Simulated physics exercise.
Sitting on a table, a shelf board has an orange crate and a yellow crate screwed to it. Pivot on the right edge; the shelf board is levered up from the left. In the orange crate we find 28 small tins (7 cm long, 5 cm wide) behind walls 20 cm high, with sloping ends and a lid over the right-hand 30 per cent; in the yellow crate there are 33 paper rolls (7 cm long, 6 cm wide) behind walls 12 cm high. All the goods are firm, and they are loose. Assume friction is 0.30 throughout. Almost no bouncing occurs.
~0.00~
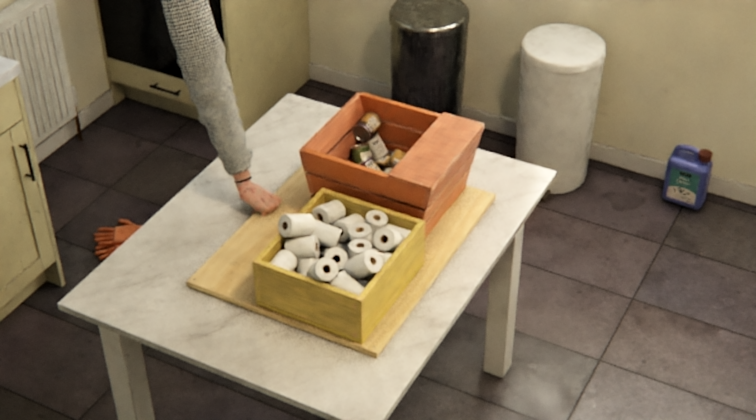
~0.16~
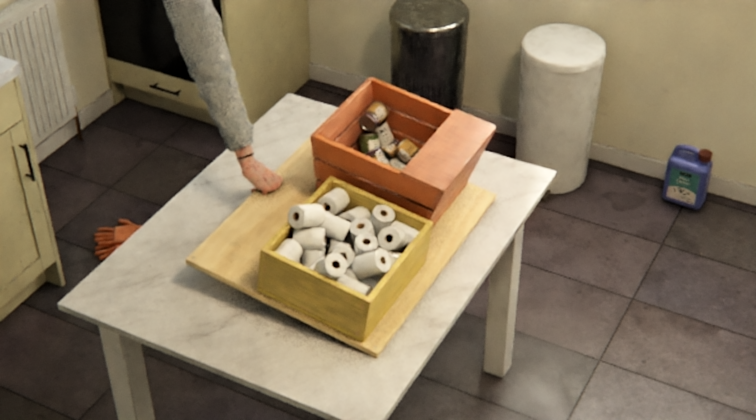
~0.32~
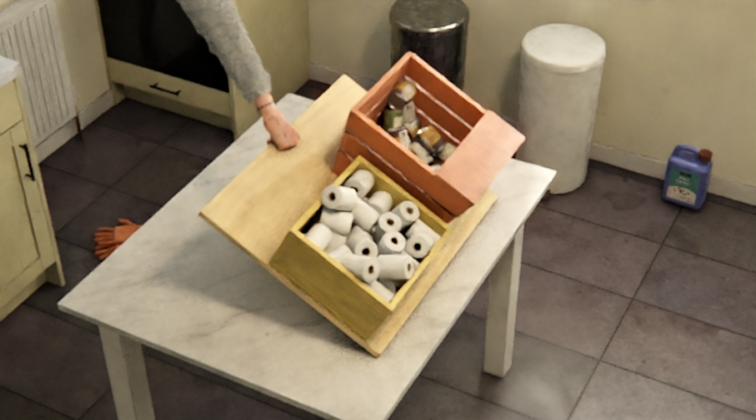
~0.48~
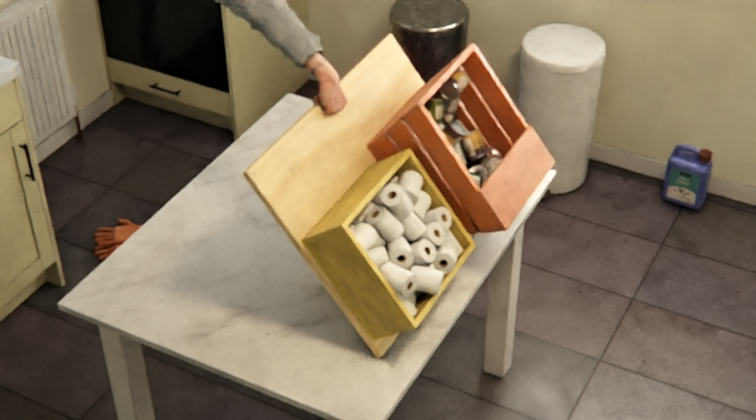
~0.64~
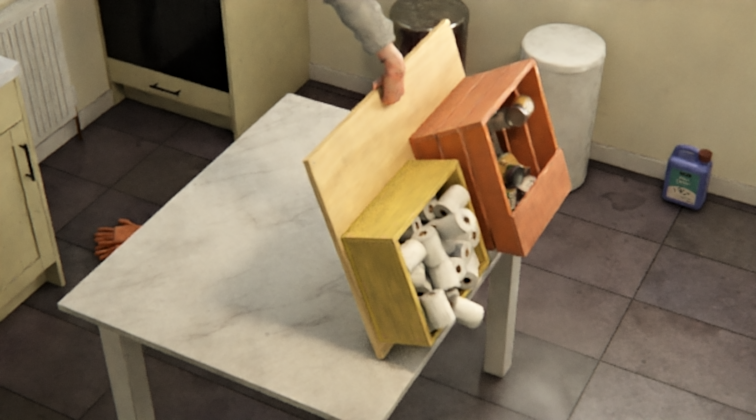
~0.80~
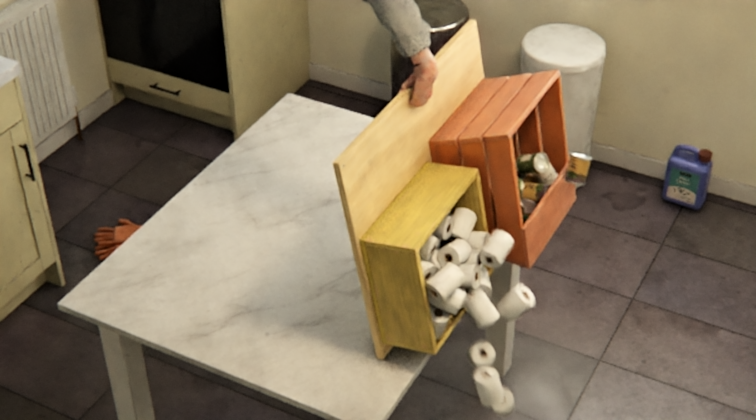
A hand lifted the left side of a board on a table, tilting it steeply with its orange and yellow crates, and several white paper rolls tumbled out of the yellow one.
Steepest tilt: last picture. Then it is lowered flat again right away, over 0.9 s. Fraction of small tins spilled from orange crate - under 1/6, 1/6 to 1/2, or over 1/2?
Under 1/6.
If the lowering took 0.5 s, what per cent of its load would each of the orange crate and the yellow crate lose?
Then orange crate 0, yellow crate 50 per cent.
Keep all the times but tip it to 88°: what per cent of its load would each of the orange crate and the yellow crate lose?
Orange crate 10, yellow crate 60 per cent.
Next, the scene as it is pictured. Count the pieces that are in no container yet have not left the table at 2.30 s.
Roughly 0 of them.
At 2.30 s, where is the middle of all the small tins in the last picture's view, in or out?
Centre approx. (405, 193).
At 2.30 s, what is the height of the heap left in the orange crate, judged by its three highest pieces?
Some 12 centimetres up.
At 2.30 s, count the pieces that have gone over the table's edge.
Roughly 16.
After 1.04 s, tilt 65°; 1 of 28 out of the orange crate and 9 of 33 out of the yellow crate.
After 1.34 s, tilt 28°; 1 of 28 out of the orange crate and 14 of 33 out of the yellow crate.
After 1.76 s, tilt 0°; 1 of 28 out of the orange crate and 14 of 33 out of the yellow crate.
Final count (at 2.30 s), 1 of 28 out of the orange crate and 14 of 33 out of the yellow crate. Asked share, 1 of 28, 4 per cent.
